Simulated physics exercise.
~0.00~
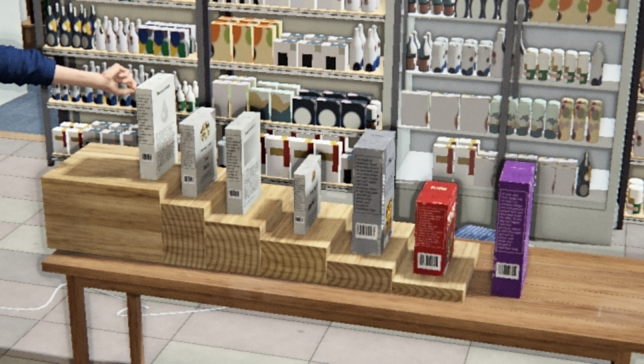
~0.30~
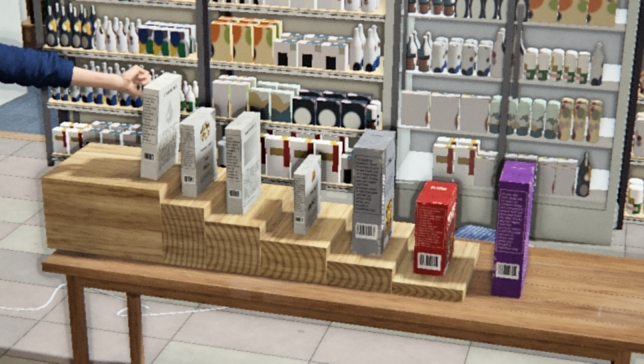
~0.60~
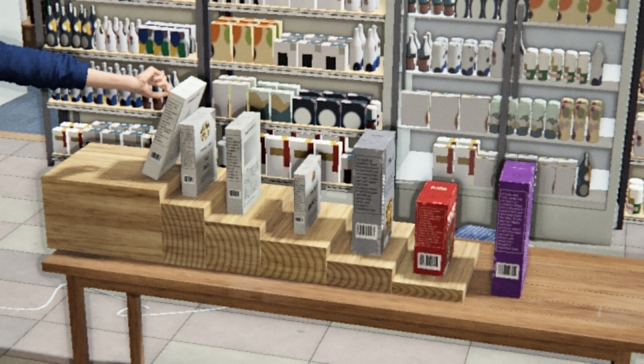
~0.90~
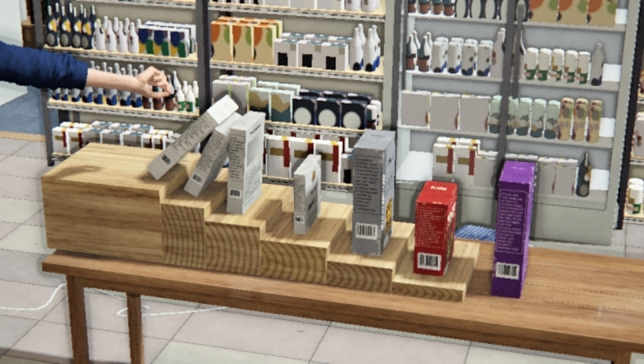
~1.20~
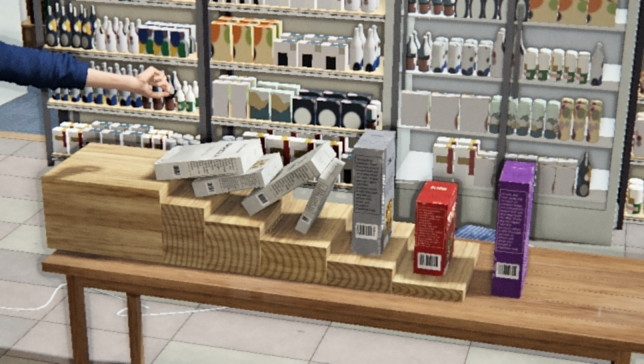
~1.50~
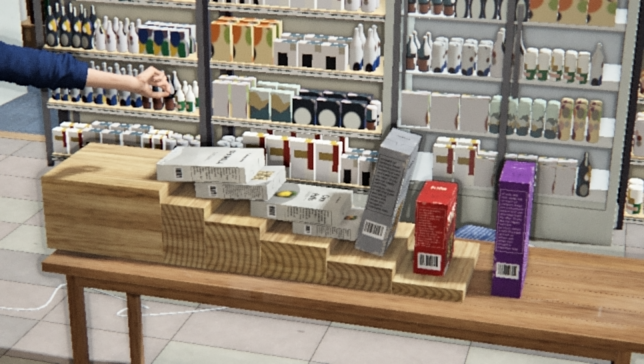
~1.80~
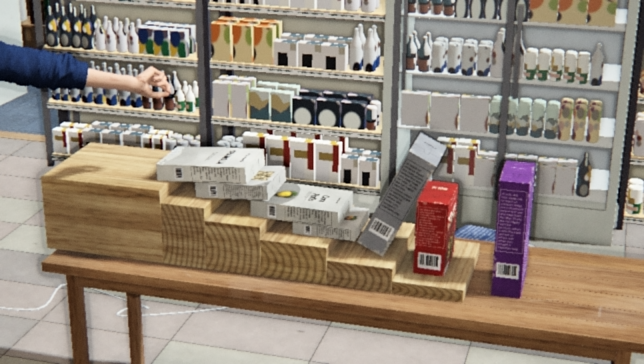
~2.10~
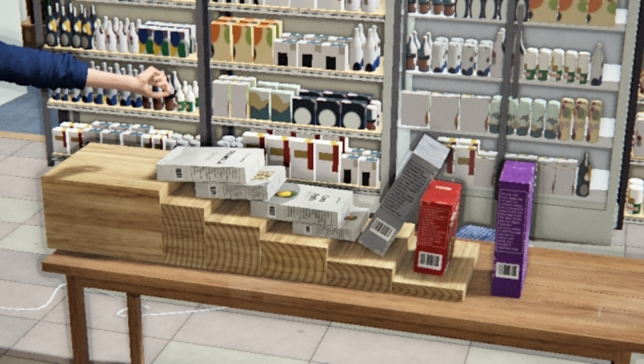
A hand tipped the tallest-standing pale box at the left of some wooden steps, and it toppled into the others, knocking them rightward until a dark grey one leaned against the red box, which tilted slightly while the purple one stayed upright.
